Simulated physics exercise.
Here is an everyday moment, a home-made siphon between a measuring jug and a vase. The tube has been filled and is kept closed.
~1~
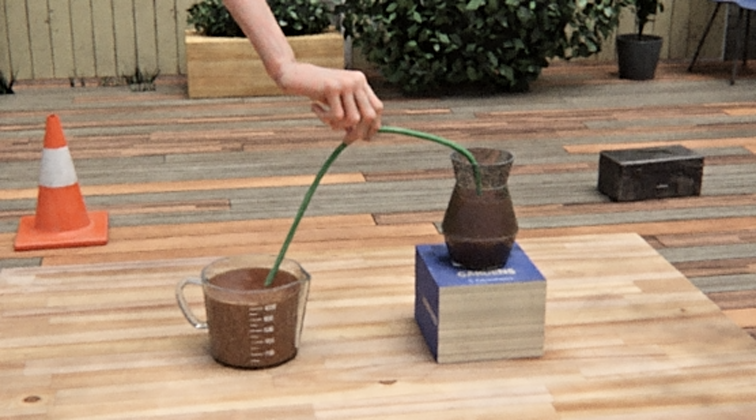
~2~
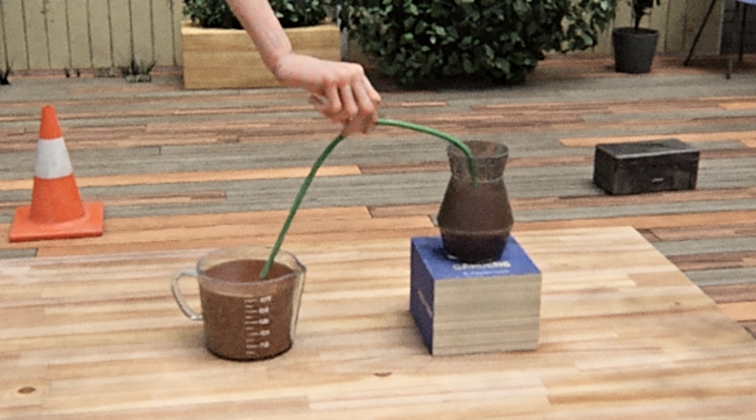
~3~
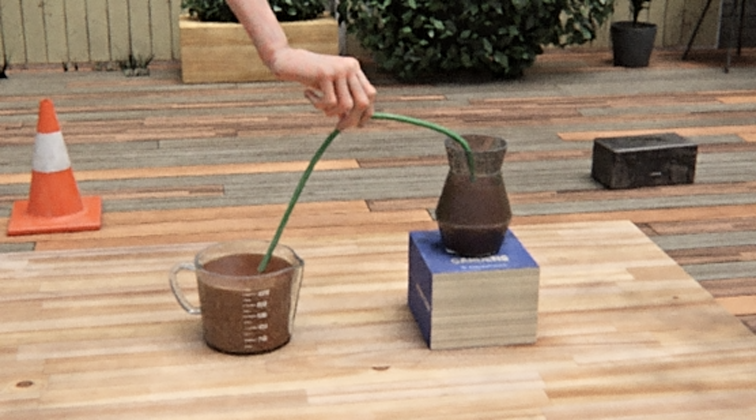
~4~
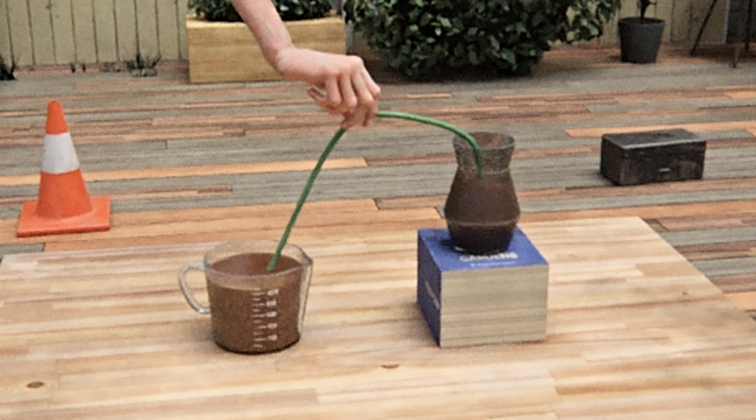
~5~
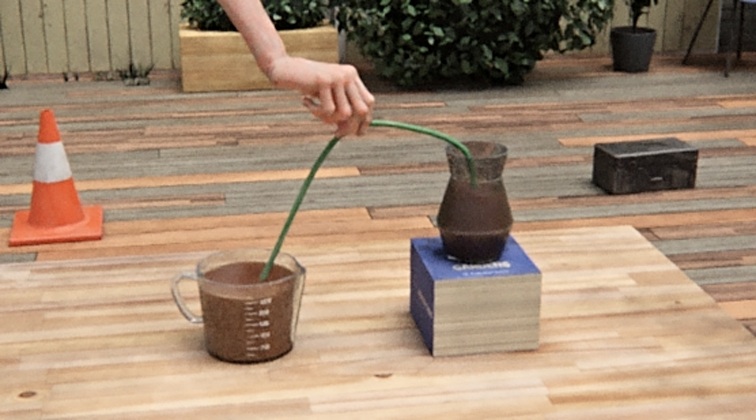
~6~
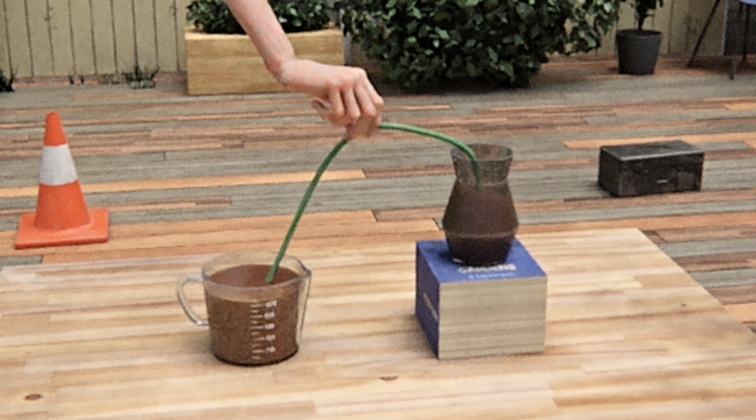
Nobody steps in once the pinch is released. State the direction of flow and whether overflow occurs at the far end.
Answer. Cocoa goes: Towards the left; receiving: Overflow occurs.
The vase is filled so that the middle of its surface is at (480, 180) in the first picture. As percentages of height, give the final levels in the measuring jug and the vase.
About 100 and 10 per cent.
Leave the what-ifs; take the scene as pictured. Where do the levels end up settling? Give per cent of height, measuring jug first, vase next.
They end up at about 100 and 10 percent of their heights.
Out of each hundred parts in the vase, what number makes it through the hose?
Estimate: Close to 90 %.
A moment on, the measuring jug is nearly full; the vase is about a third full.
Further on, the measuring jug is full to the brim; the vase is about a quarter full; a puddle lies under the lower one.
When it is over, the measuring jug is full to the brim; the vase is nearly empty; a puddle lies under the lower one.
